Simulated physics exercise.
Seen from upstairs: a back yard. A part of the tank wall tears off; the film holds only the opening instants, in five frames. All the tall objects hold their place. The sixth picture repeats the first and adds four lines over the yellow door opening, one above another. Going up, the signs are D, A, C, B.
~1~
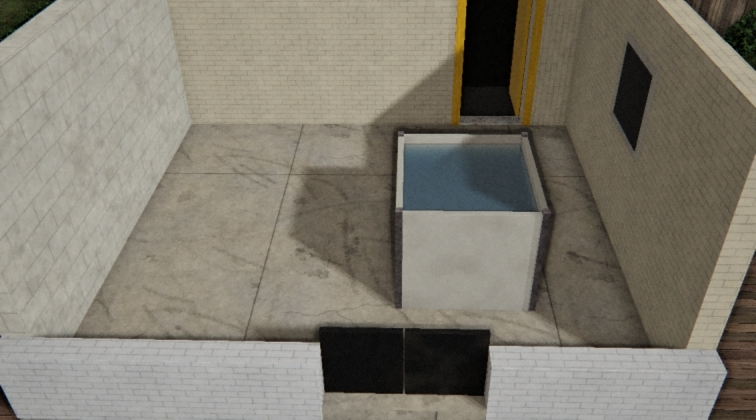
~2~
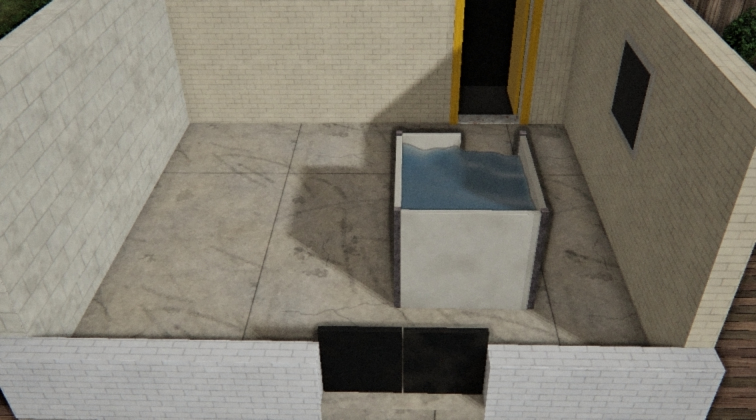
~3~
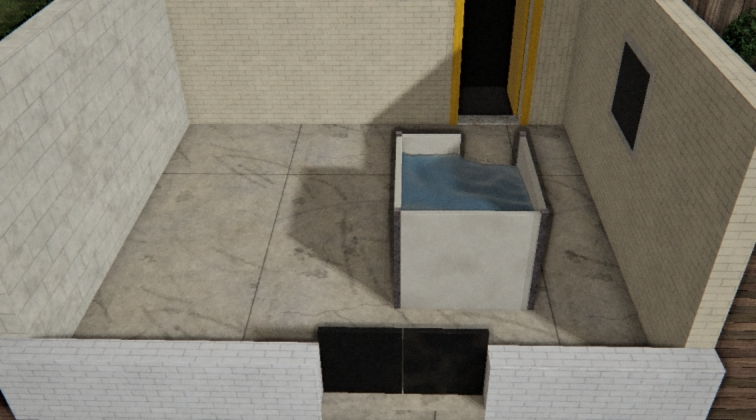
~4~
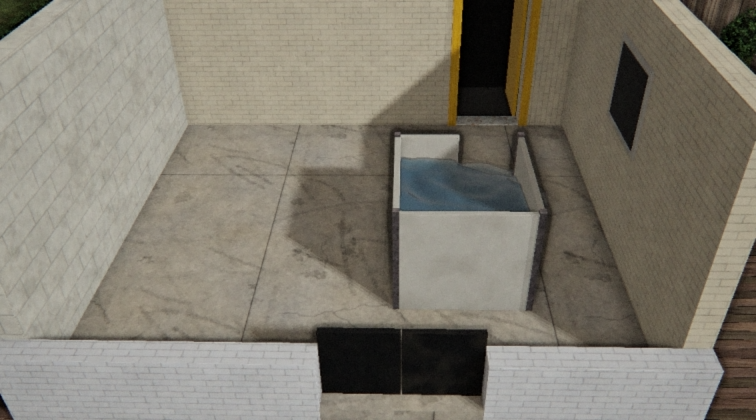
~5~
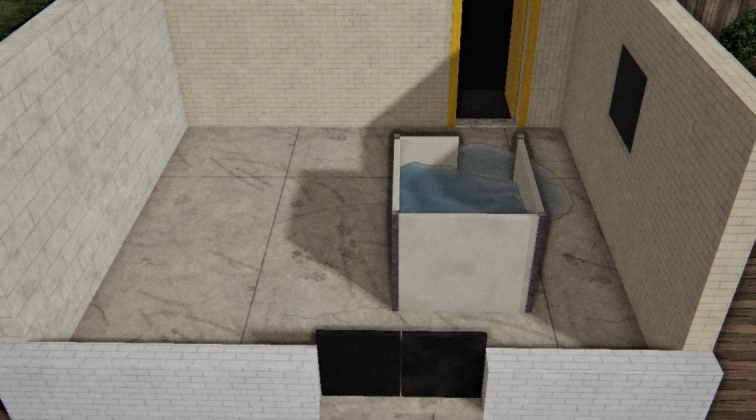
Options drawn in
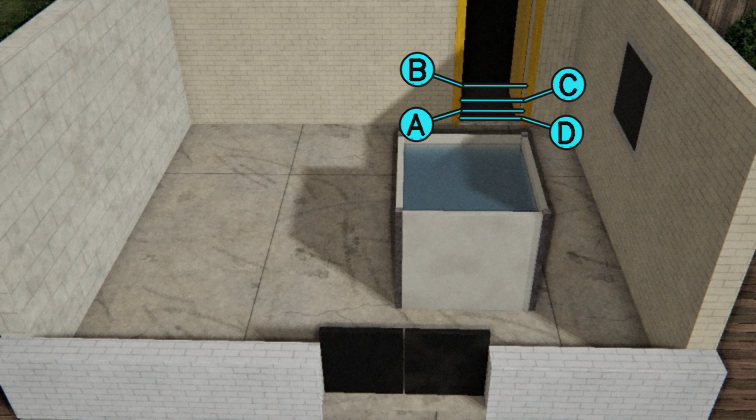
Water lay still in a square white tank in a walled yard, then sloshed and sank a little as a gap opened in the tank's back side, and a shallow sheet spread across the ground behind it.
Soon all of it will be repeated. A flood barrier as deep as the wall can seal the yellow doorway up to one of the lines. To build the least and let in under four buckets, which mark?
C will do.
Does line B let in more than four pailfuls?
No, that is safe.
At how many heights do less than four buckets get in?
Two.
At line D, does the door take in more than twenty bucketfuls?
Yes, clearly.
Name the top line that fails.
It is A.
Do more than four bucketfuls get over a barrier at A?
Yes, it does.
In cyan, A at (491, 110); B at (494, 85); C at (492, 100); D at (491, 118); from the bottom up D, A, C, B.
If A is chosen, about 11 bucketfuls get in.
If B is chosen, nothing gets over.
If C is chosen, a splash gets over, under a bucket.
If D is chosen, dozens of bucketfuls pour in.
